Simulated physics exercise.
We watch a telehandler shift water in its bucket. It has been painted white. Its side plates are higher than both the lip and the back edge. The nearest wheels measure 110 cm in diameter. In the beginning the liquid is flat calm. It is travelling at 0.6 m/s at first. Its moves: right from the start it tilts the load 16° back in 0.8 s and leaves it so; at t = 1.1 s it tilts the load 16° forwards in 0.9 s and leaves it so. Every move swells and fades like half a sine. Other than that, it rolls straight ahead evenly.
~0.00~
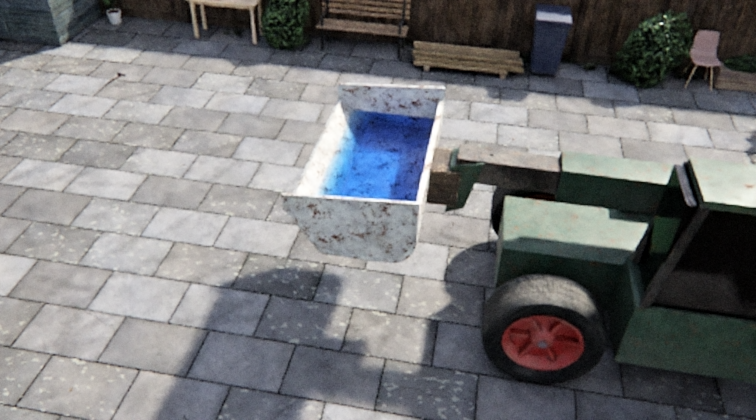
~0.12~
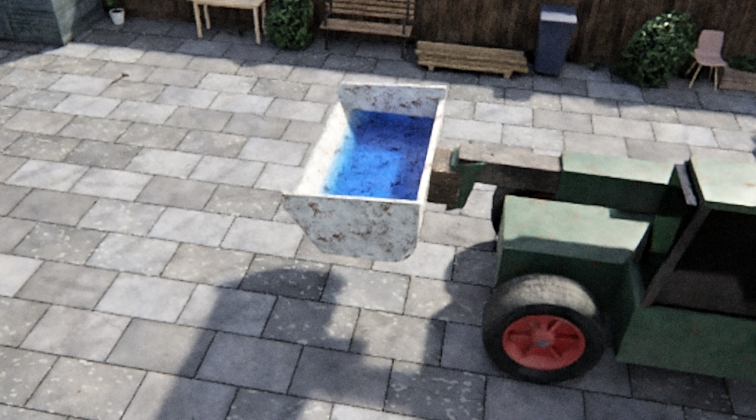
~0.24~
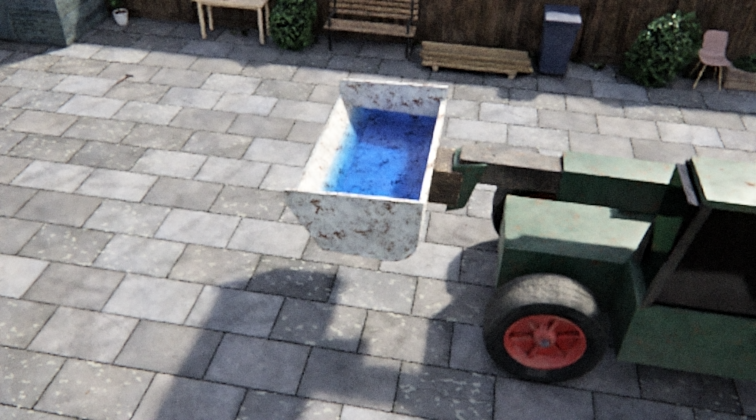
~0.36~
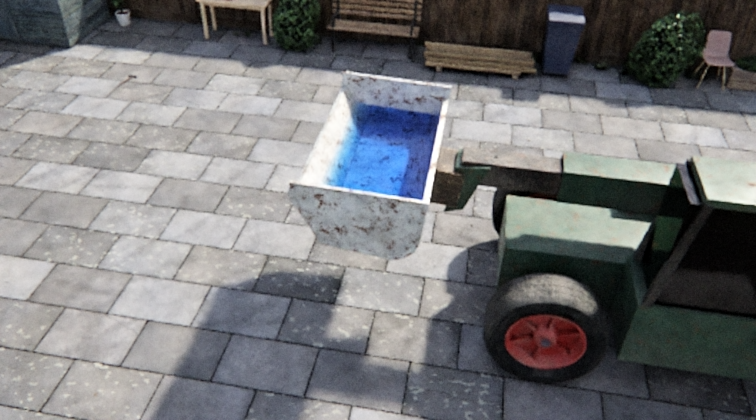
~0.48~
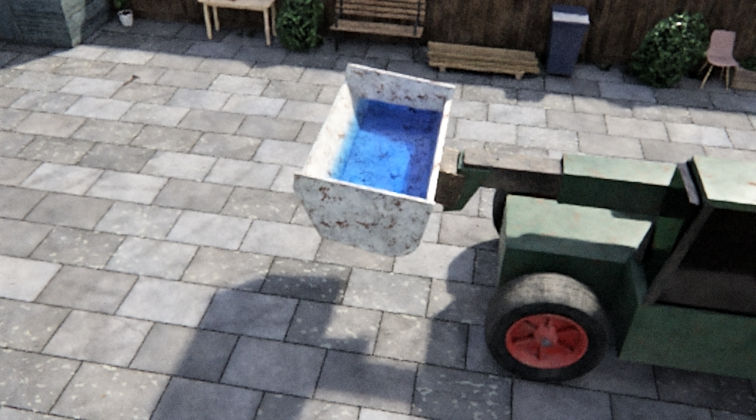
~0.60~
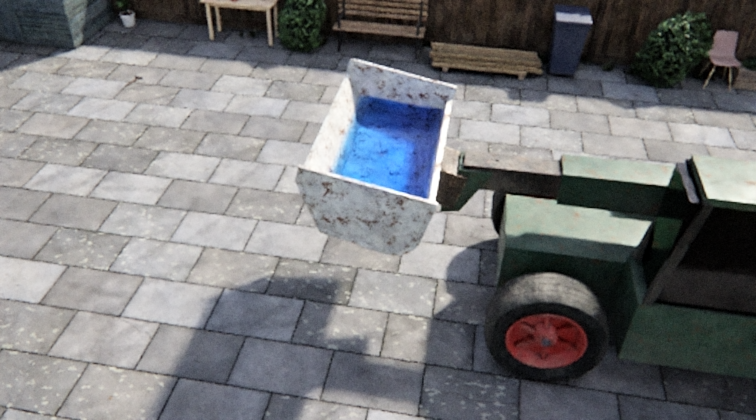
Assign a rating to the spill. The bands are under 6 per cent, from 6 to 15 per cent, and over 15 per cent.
The spill is under 6 per cent.
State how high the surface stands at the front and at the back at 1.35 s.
Front: 18 cm; back: 36 cm.
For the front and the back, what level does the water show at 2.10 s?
Close to 30 cm in front, close to 24 cm behind.
By 1.35 s the bucket is at 14° back, the surface stands 17 cm on the front, 37 cm on the back; there is no loss.
By 2.10 s the surface stands 29 cm on the front, 23 cm on the back; there is no loss.
By 2.80 s the surface stands 24 cm on the front, 30 cm on the back; there is no loss.
By 4.89 s there is no loss.
